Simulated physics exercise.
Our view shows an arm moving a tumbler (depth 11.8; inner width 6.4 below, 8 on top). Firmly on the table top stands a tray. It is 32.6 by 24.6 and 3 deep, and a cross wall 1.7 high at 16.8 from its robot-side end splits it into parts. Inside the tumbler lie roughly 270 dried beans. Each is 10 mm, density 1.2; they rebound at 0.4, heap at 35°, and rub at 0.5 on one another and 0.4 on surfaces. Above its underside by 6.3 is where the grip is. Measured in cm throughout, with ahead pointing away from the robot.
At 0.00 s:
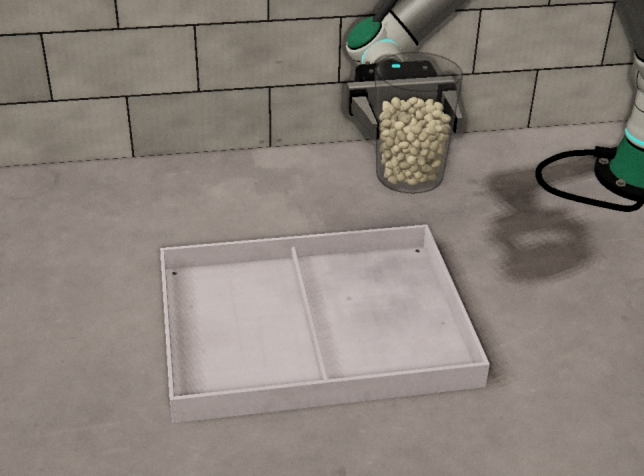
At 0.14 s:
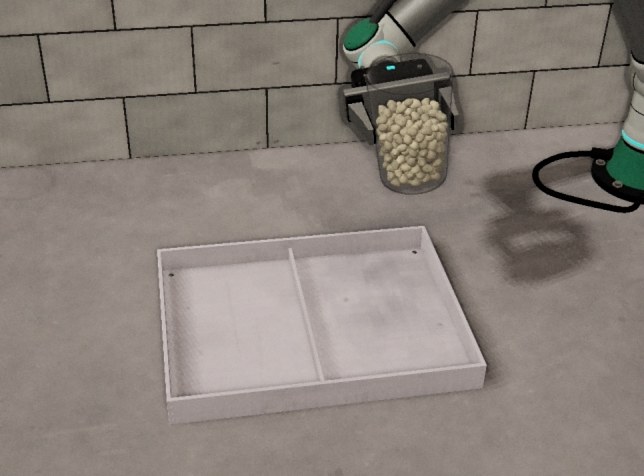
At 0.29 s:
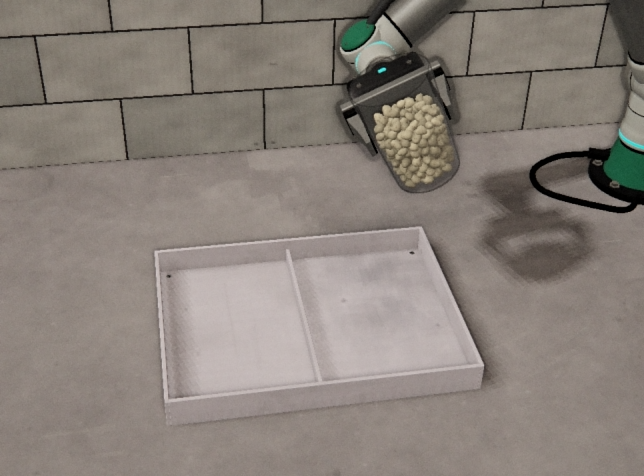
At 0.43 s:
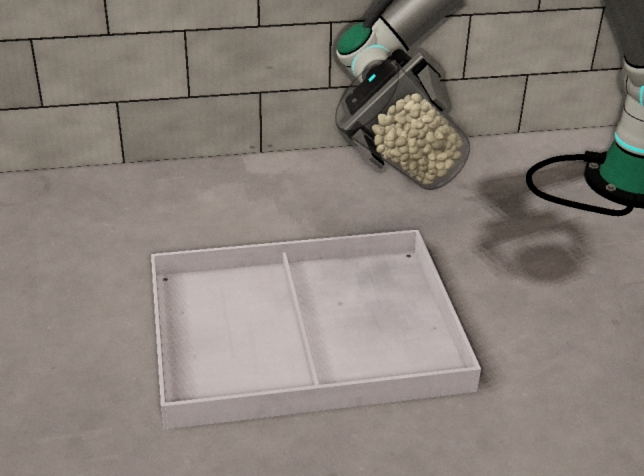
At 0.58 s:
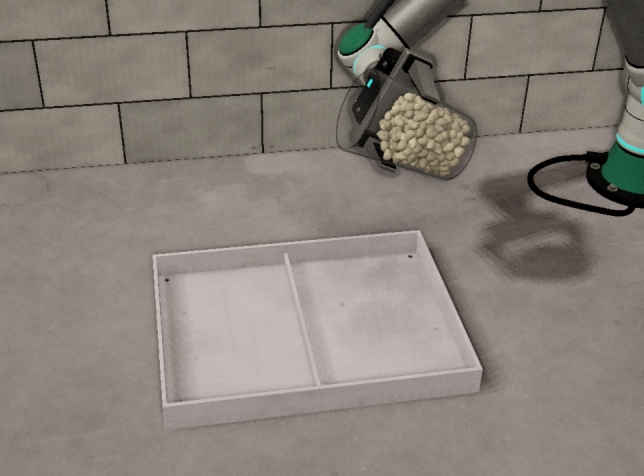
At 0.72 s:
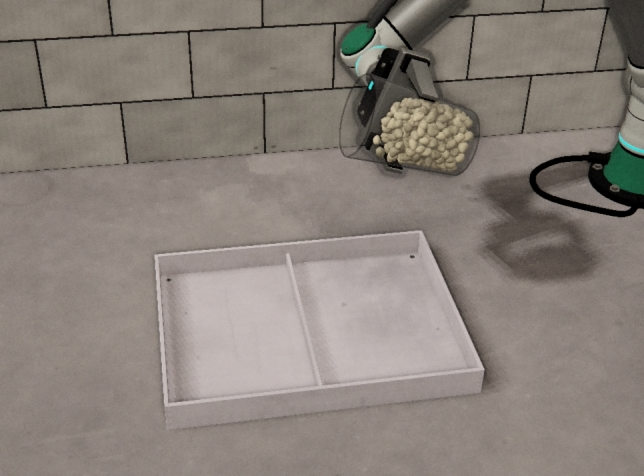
Robot arm steadily tilting a clear tumbler of pale dried beans onto its side, behind an empty two-part tray on a grey tabletop.
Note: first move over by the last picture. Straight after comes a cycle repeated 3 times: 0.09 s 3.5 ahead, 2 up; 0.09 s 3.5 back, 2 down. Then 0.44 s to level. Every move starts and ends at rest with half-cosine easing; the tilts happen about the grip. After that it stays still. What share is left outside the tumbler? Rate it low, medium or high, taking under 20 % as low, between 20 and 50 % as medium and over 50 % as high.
Rating: High.
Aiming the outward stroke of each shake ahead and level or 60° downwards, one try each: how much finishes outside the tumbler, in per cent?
Result: Approx. 40 % and 5 %, one try each.
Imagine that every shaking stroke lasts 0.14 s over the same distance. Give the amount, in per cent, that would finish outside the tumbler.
It would come to around 30 %.
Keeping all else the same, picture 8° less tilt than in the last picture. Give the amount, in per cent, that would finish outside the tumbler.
About 40 percent.
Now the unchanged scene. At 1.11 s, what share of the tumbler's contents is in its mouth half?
Mouth half: Close to 55 per cent.
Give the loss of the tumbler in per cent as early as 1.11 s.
About 50 per cent.
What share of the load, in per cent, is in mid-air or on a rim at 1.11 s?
Some 19 percent.
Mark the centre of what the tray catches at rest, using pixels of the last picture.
In the final picture, somewhere near (239, 330).
After 1.11 s, tilted 70° forward, highest piece 27 above the table; 128 in the tumbler, 87 in the far-side part, 1 in the robot-side part, 51 in flight or on a rim.
After 1.50 s, tilted 29° forward, highest piece 29 above the table; 146 in the far-side part, 96 in the tumbler, 15 in the robot-side part, 9 on the table or floor, 1 in flight or on a rim.
After 1.90 s, level, highest piece 26 above the table; 148 in the far-side part, 96 in the tumbler, 14 in the robot-side part, 9 on the table or floor.
After 2.95 s, level, highest piece 26 above the table; 148 in the far-side part, 96 in the tumbler, 14 in the robot-side part, 9 on the table or floor.
At rest, 148 in the far-side part, 96 in the tumbler, 14 in the robot-side part, 9 on the table or floor. That is 64 % outside the tumbler.
